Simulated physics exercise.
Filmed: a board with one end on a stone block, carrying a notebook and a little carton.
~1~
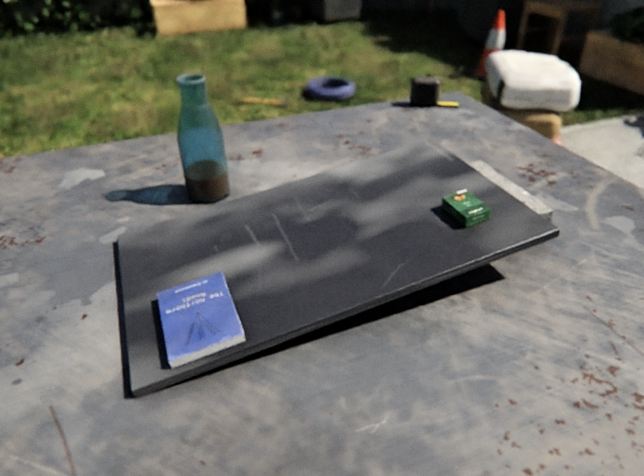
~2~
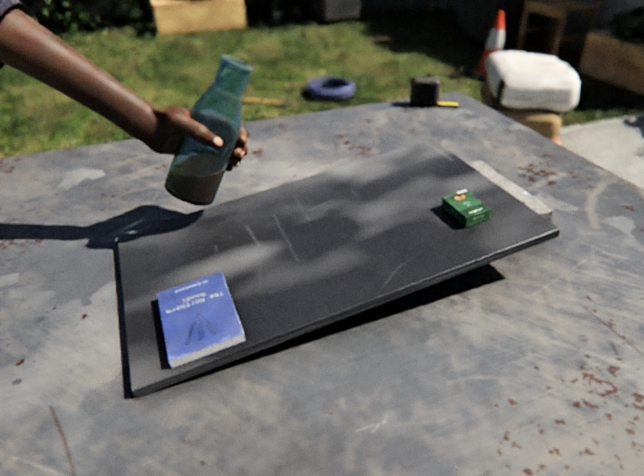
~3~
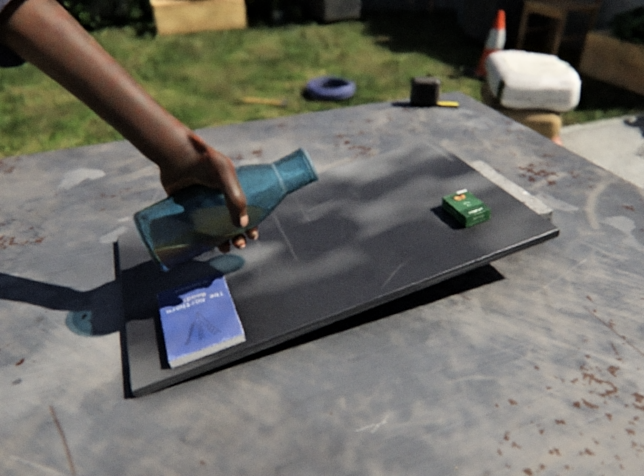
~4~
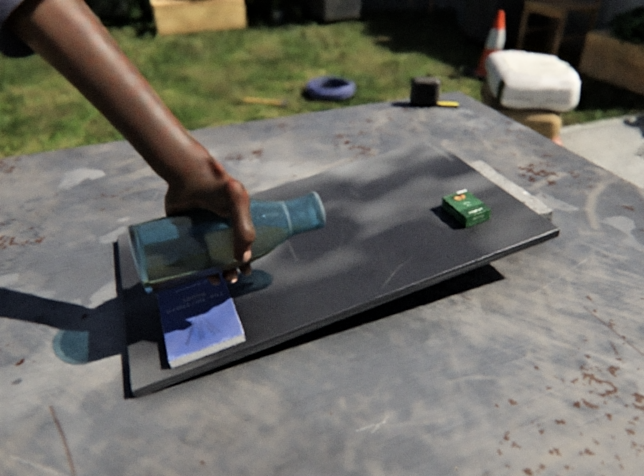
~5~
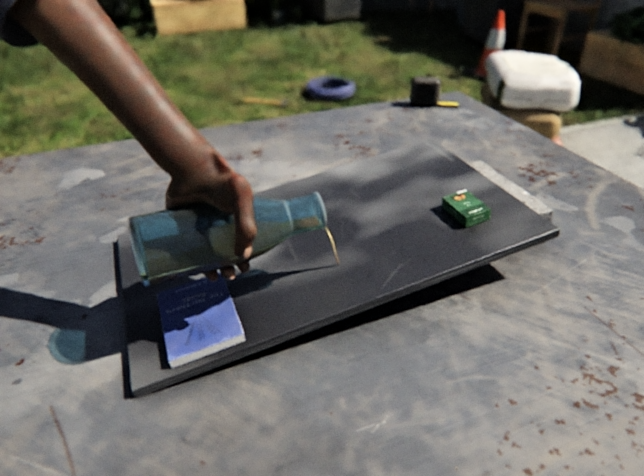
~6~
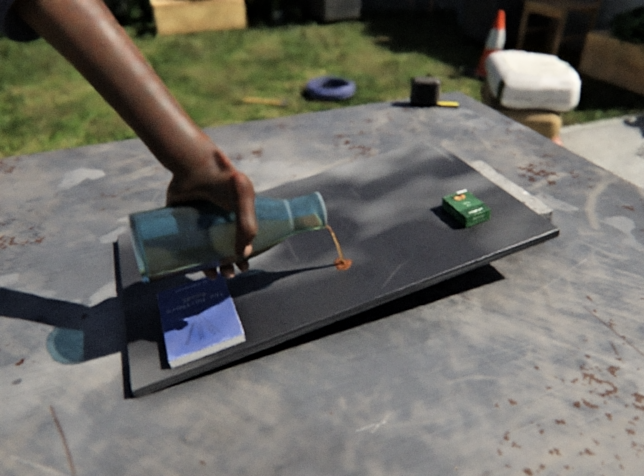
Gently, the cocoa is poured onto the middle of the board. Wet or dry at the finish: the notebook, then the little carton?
On the left the notebook - wet; on the right the little carton - dry.
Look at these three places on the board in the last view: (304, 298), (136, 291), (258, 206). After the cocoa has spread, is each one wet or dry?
Taking them in order, I'd say covered, covered and safe.
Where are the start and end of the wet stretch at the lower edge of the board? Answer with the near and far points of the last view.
I'd say it stretches from roughly (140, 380) up to (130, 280).
Soon after, it runs down to the left; the notebook is dry; the little carton is dry.
Later, it runs down to the left and off the end; the notebook is wet; the little carton is dry.
In the end, it runs down to the left and off the end; the notebook is wet; the little carton is dry.
